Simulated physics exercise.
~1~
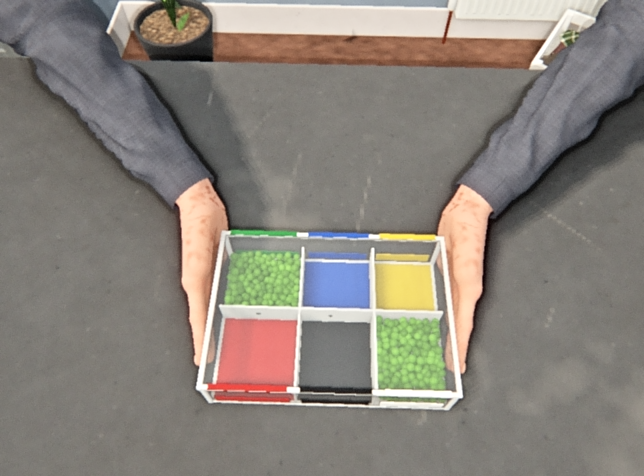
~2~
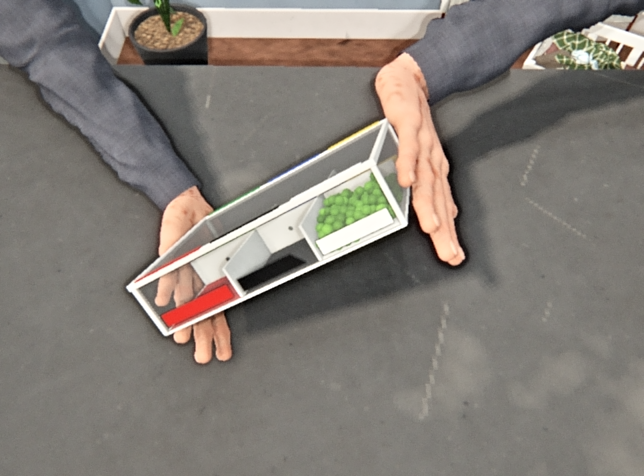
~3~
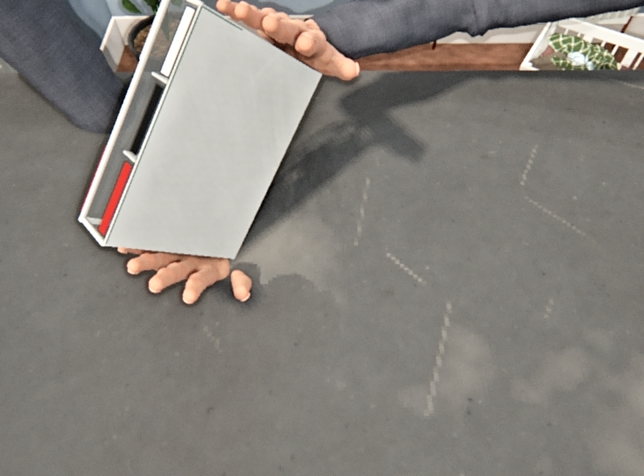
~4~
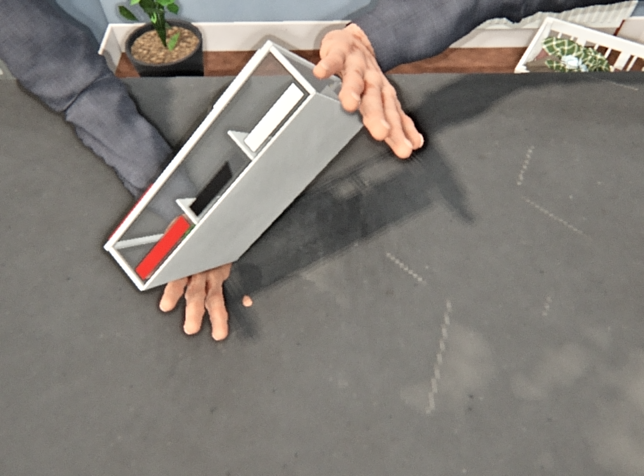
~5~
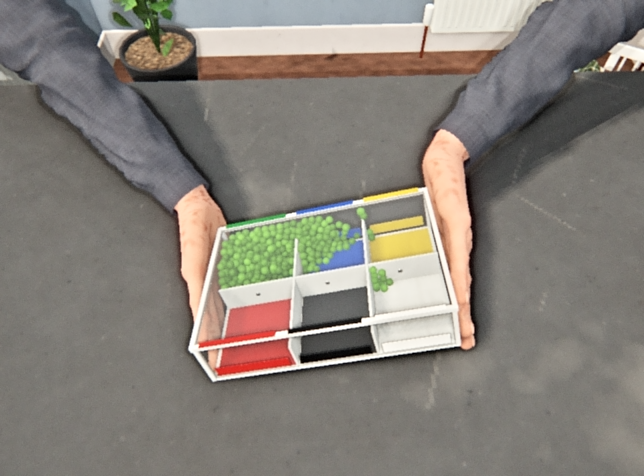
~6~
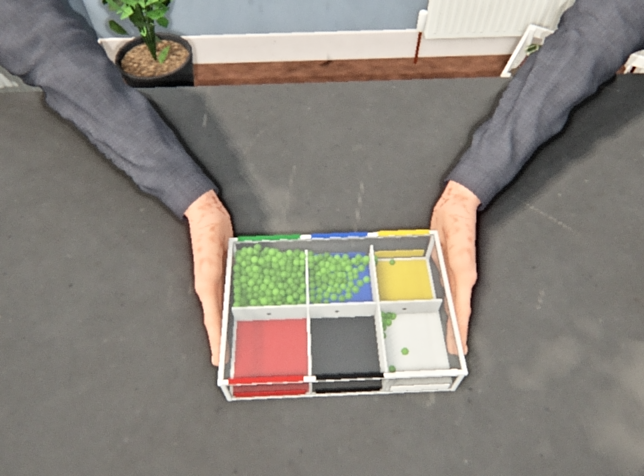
On a dark tabletop, two hands tip a box and level it, shifting green peas mostly into the green and blue sections.
